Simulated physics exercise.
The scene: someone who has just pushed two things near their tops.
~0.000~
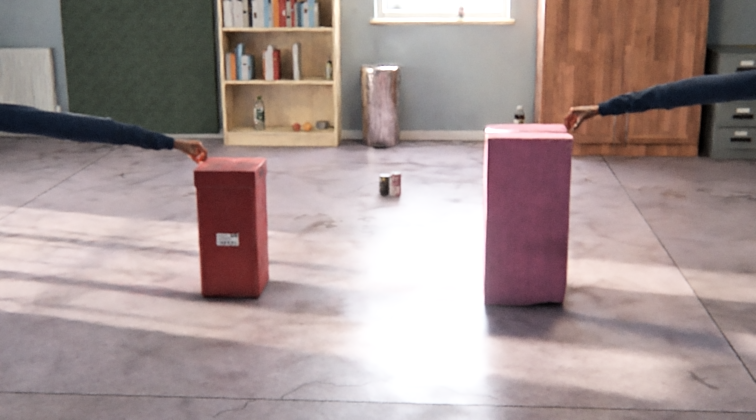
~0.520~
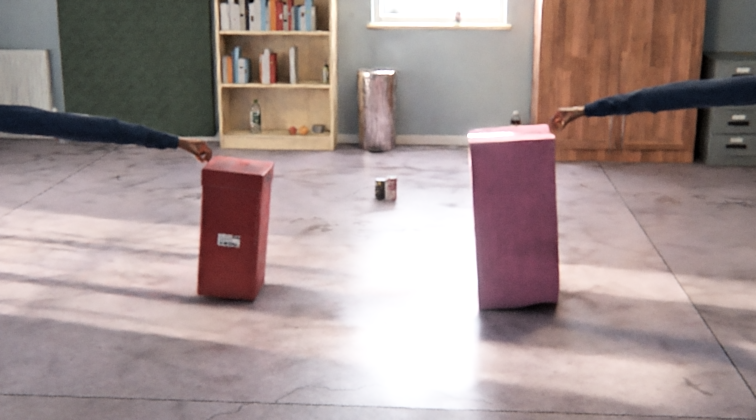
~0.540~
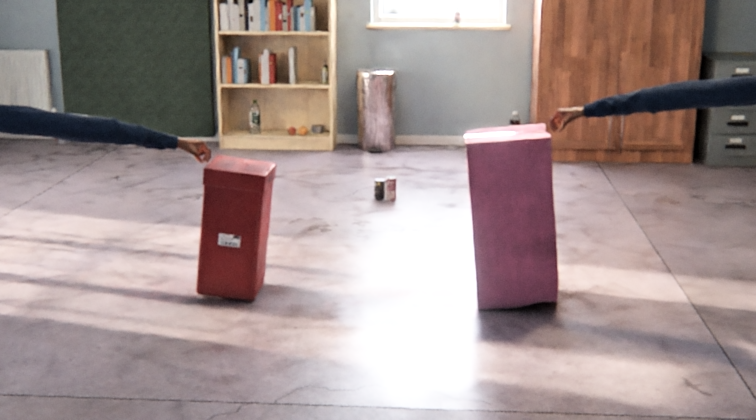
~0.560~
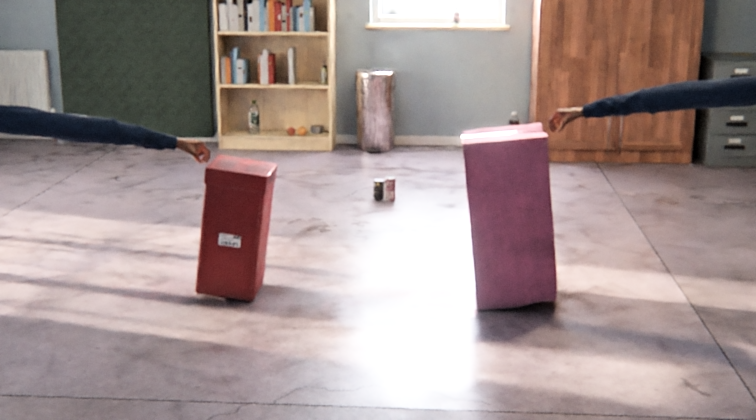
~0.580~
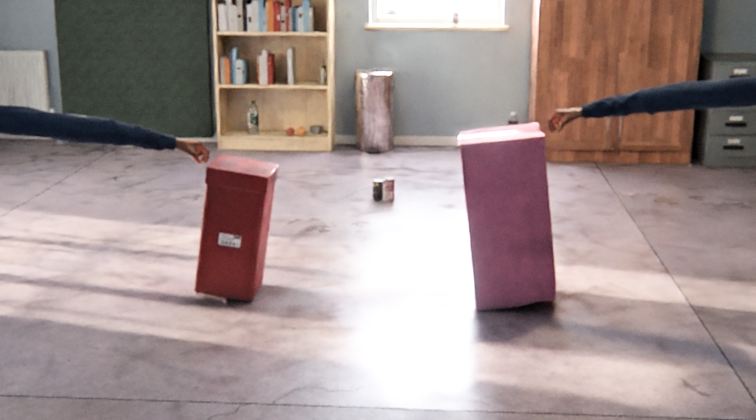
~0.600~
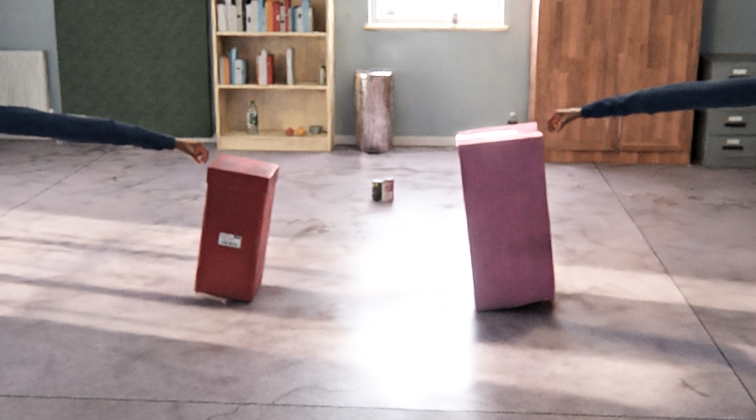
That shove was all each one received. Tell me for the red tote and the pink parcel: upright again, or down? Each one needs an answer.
Red tote - upright again, pink parcel - upright again.
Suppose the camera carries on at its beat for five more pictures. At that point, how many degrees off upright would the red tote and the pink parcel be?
At that point the first is 10° off upright and the second 8°.
After 0.84 s, red tote 6° off upright near (233, 229); pink parcel 2° off upright near (514, 219).
After 0.98 s, red tote 3° off upright near (222, 230); pink parcel 3° off upright near (522, 218).
After 1.24 s, red tote upright near (228, 231); pink parcel upright near (515, 220).
At rest (1.9 s), the red tote settles on its feet, near (226, 232); the pink parcel settles on its feet, near (517, 220).
